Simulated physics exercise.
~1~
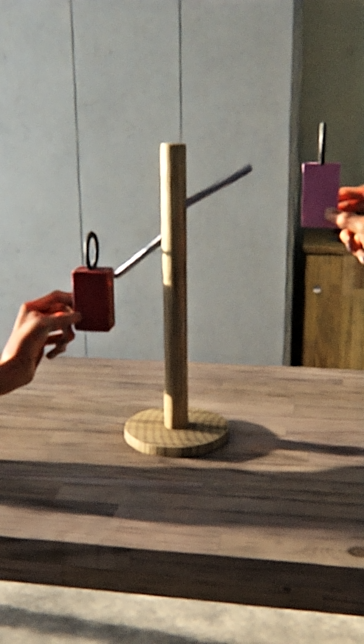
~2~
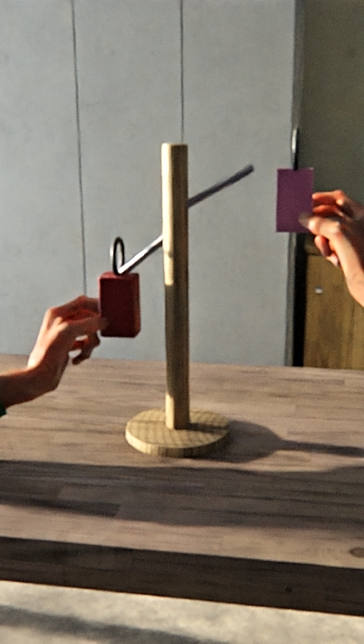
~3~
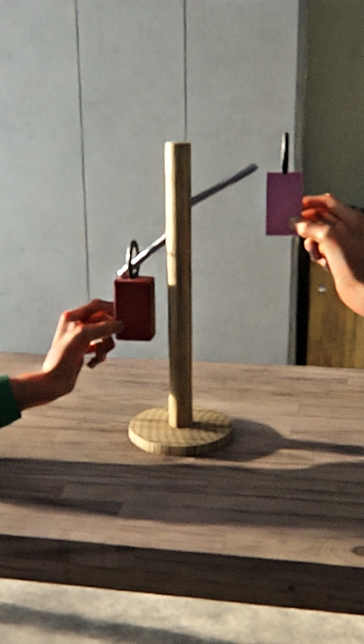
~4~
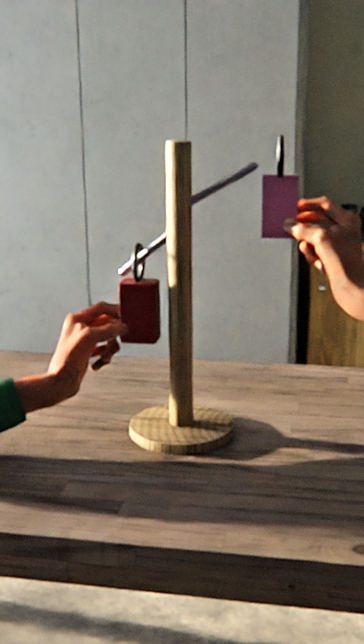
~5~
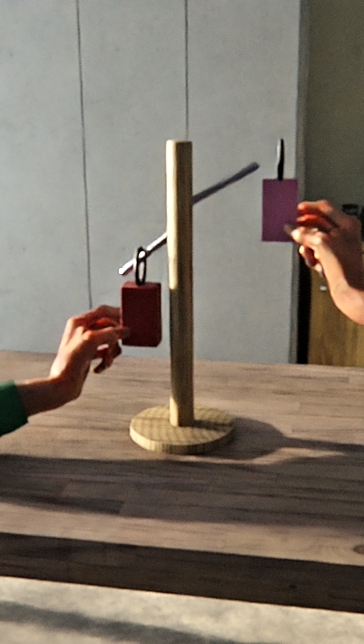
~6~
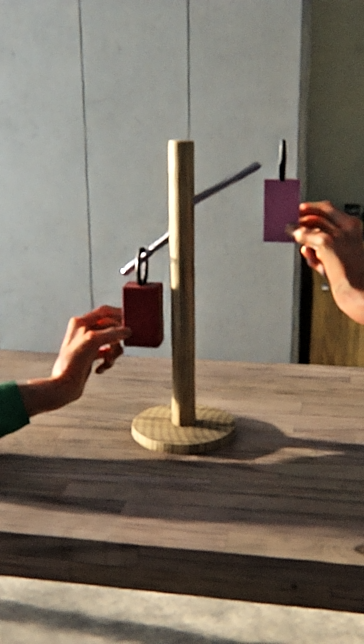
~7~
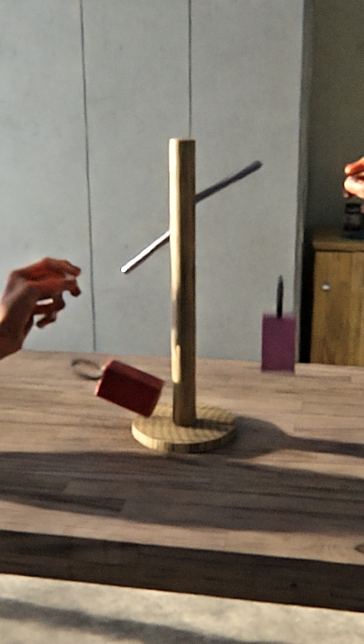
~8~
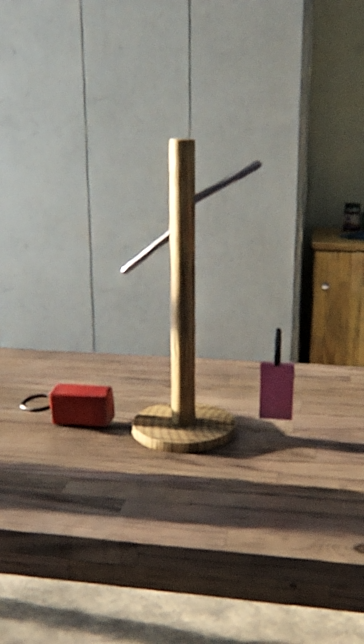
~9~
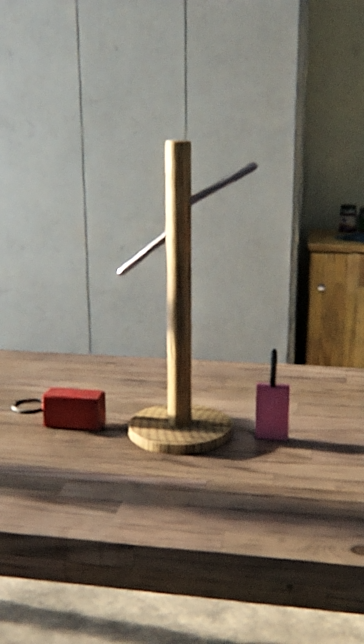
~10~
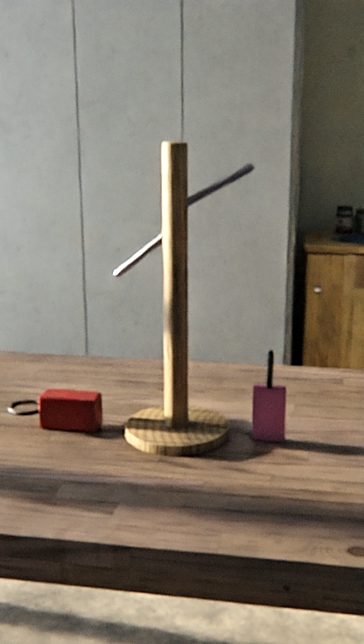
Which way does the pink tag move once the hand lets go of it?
It moves down, dropping from beside the raised end of the rod to the table.
